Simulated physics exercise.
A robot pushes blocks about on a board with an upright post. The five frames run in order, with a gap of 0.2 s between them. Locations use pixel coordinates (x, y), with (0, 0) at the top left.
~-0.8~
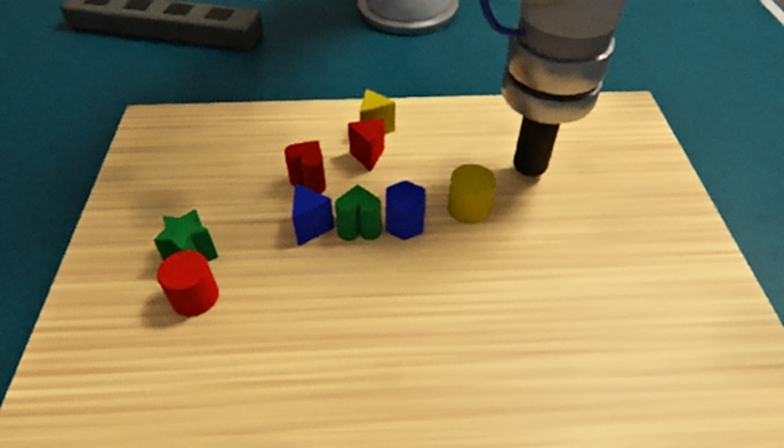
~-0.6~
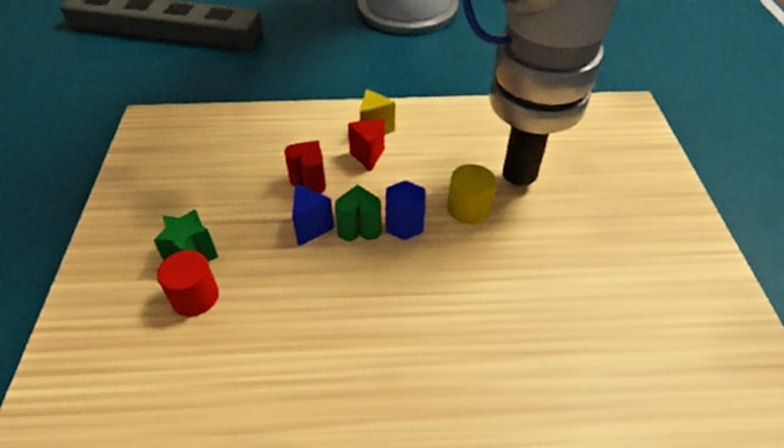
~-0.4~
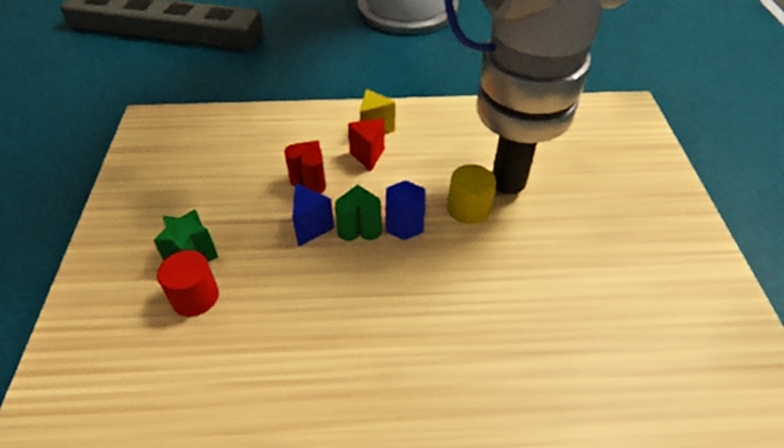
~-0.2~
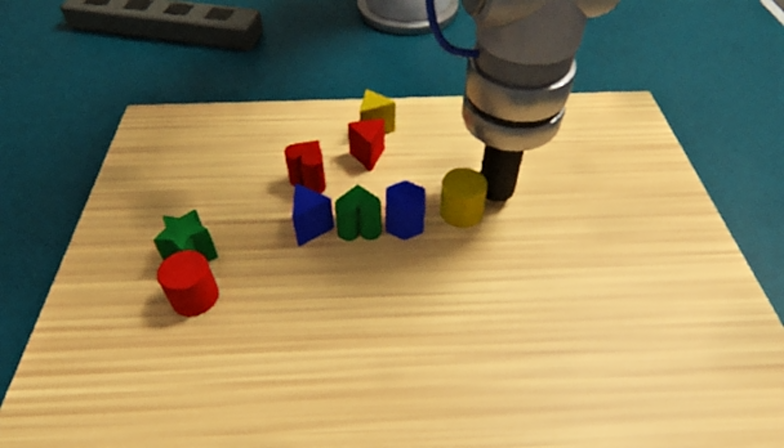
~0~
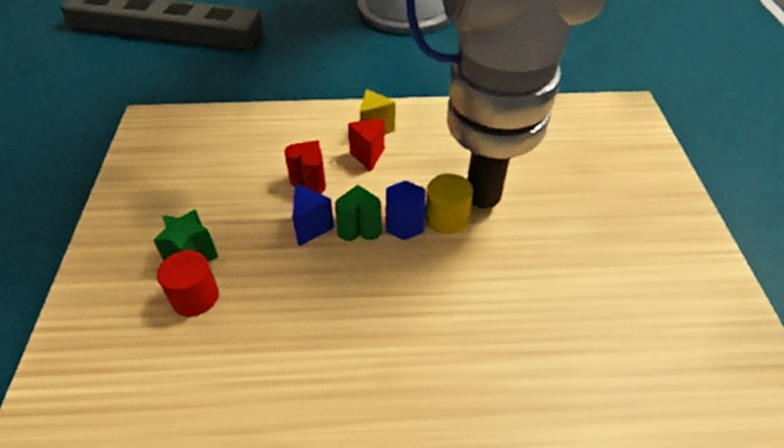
A robot arm with a black post slides left and slightly toward the viewer across a pale wooden board, seen from above at a fixed angle. Blue, green and blue blocks form a row left of a yellow cylinder, with red and yellow blocks behind and a green star and red cylinder at left. The post meets the yellow cylinder and pushes it a short way left, up beside the row.
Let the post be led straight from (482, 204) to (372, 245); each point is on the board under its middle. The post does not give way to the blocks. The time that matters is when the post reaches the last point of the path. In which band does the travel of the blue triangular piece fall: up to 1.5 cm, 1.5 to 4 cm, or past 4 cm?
Displacement: 1.5 to 4 cm.
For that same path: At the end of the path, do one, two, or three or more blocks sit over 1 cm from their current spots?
I'm going with three or more.
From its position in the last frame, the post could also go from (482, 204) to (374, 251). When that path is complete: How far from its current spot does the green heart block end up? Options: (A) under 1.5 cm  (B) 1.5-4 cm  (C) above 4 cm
Choice C: Above 4 cm.
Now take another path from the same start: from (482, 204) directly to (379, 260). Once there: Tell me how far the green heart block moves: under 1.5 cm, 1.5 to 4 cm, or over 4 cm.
Long, over 4 cm.
The first path, step by step. One third of the way, post at (446, 208); blue triangular piece at (296, 196), turned 20° anticlockwise; green heart block at (329, 208), turned 35° clockwise; blue six-sided block at (368, 211), turned 15° anticlockwise; yellow circular block at (411, 202).
Two thirds of the way, post at (409, 222); blue triangular piece at (283, 192); green heart block at (296, 218), turned 85° clockwise; blue six-sided block at (329, 235); yellow circular block at (374, 221).
At the end, post at (371, 236); green star block unmoved; blue triangular piece at (283, 192); green heart block at (295, 219), turned 90° clockwise; blue six-sided block at (293, 258), turned 20° anticlockwise; yellow circular block at (337, 241).
